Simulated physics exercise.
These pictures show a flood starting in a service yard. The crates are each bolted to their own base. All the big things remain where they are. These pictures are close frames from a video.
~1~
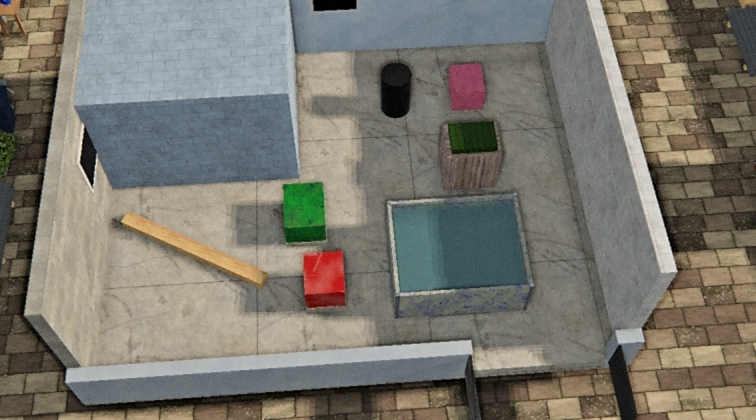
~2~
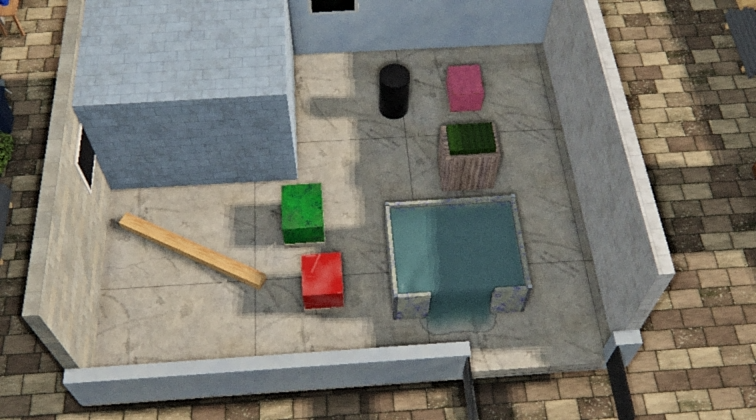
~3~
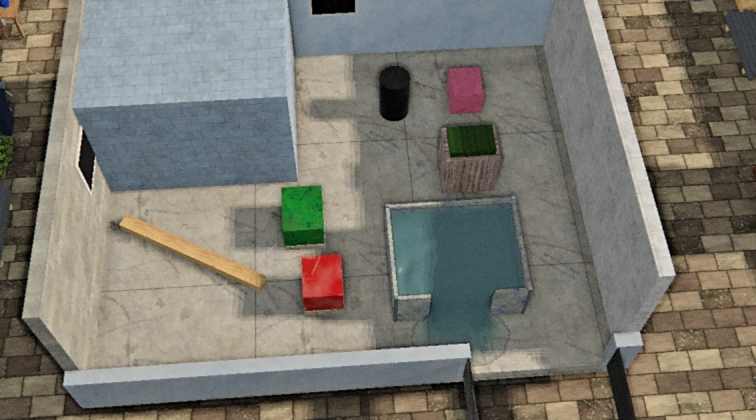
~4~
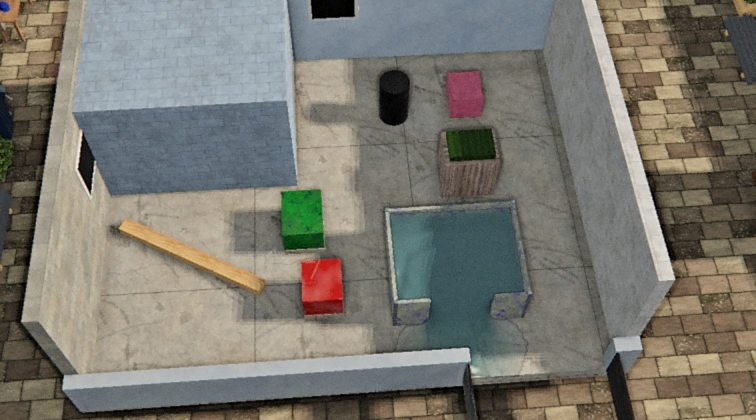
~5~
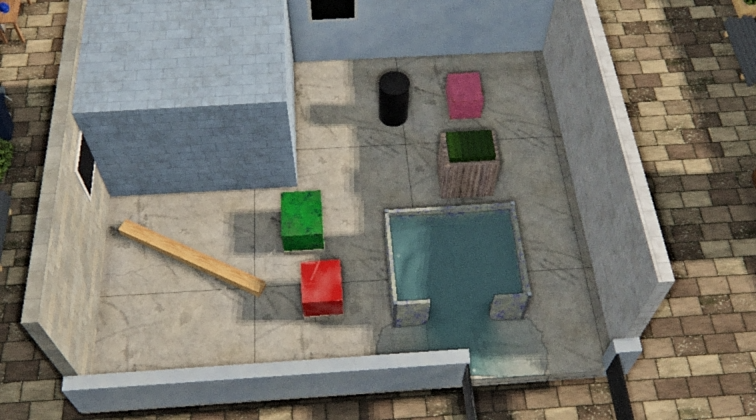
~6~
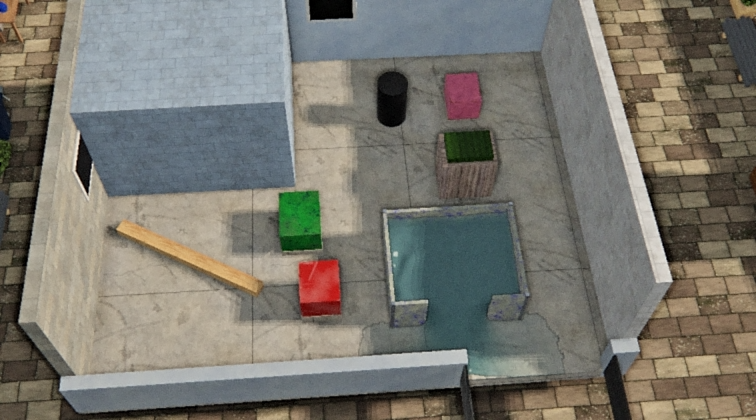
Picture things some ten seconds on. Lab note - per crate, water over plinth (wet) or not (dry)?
My prediction: The pink crate will come through untouched; the red crate will come through untouched; the green crate will come through untouched.
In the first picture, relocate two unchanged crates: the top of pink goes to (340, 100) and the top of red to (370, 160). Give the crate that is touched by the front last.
I would point to the crate marked pink.
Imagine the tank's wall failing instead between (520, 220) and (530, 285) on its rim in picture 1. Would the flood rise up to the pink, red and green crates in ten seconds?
The pink crate is flooded, the red crate is untouched and the green crate is untouched.
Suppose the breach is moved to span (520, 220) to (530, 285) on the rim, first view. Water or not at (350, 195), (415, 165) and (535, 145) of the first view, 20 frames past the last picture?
In order: Spared, spared, swamped.
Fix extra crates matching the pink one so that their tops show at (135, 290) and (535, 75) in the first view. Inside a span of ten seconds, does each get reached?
Crate by crate: Gets flooded; is not reached.
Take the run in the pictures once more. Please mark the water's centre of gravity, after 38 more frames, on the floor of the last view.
I'd place it roughly at (339, 289).
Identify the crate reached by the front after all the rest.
That one's the pink one.
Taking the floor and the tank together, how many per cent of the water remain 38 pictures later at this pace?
About 54 %.
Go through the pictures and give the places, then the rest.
In the first picture, the water tank at (458, 245) is whole and still.
In the second picture, the front is at (427, 325), out from the gap at (460, 306).
In the third picture, the front is at a hidden place, out from the gap at (460, 309).
In the fourth picture, water pours out at (459, 313) and has run to a hidden place.
In the fifth picture, water pours out at (459, 314) and has run to a hidden place.
In the sixth picture, water pours out at (457, 314) and has run to a hidden place.
A moment on, water covers 10 % of the floor; the pink crate not reached, the red crate water round its plinth, the green crate not reached.
Next, water covers 20 % of the floor; the pink crate not reached, the red crate water round its plinth, the green crate water round its plinth.
Then, water covers 35 % of the floor; the pink crate not reached, the red crate water round its plinth, the green crate water round its plinth.
Later, water covers 40 % of the floor; the pink crate water round its plinth, the red crate water round its plinth, the green crate water round its plinth.
In the end, water covers 50 % of the floor; the pink crate stayed above the water, the red crate stayed above the water, the green crate stayed above the water.
